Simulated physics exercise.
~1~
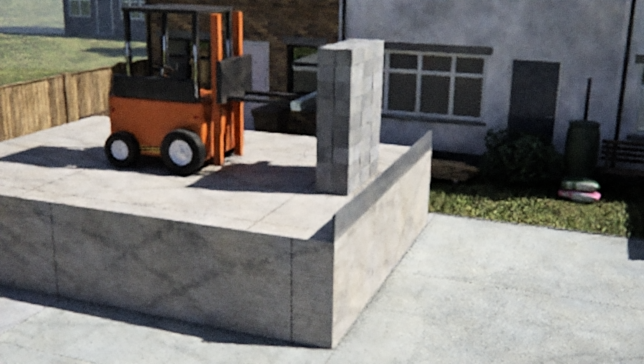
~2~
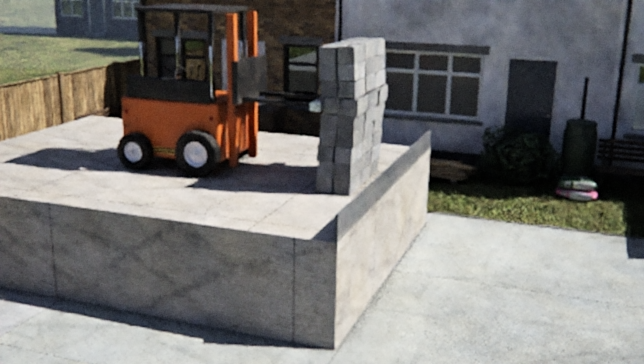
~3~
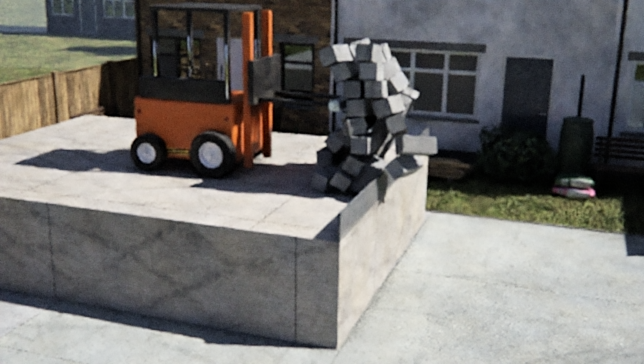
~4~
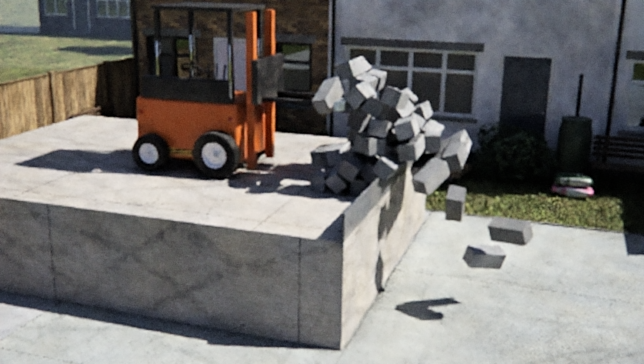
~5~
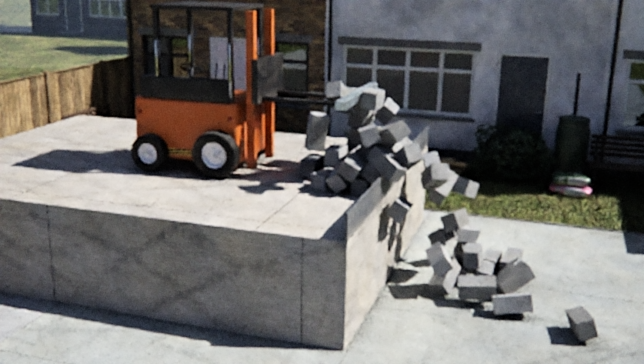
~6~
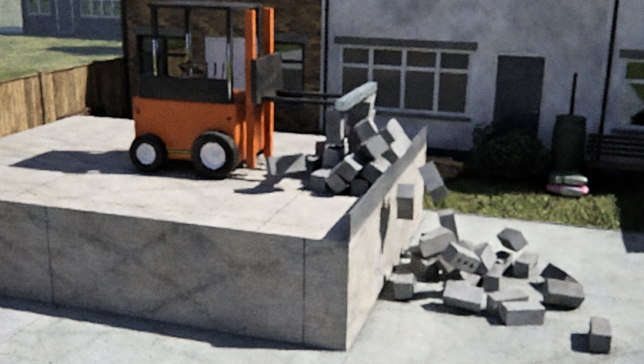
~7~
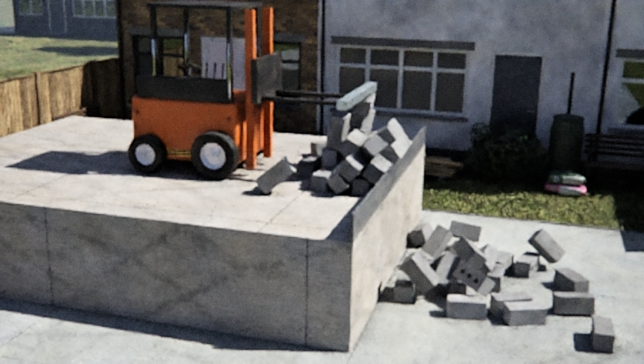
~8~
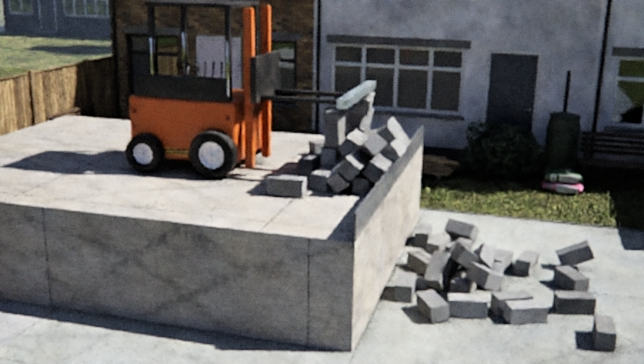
Orange forklift pushing a stacked block wall rightward with a beam, toppling many blocks off a platform while others remain heaped behind its edge board.
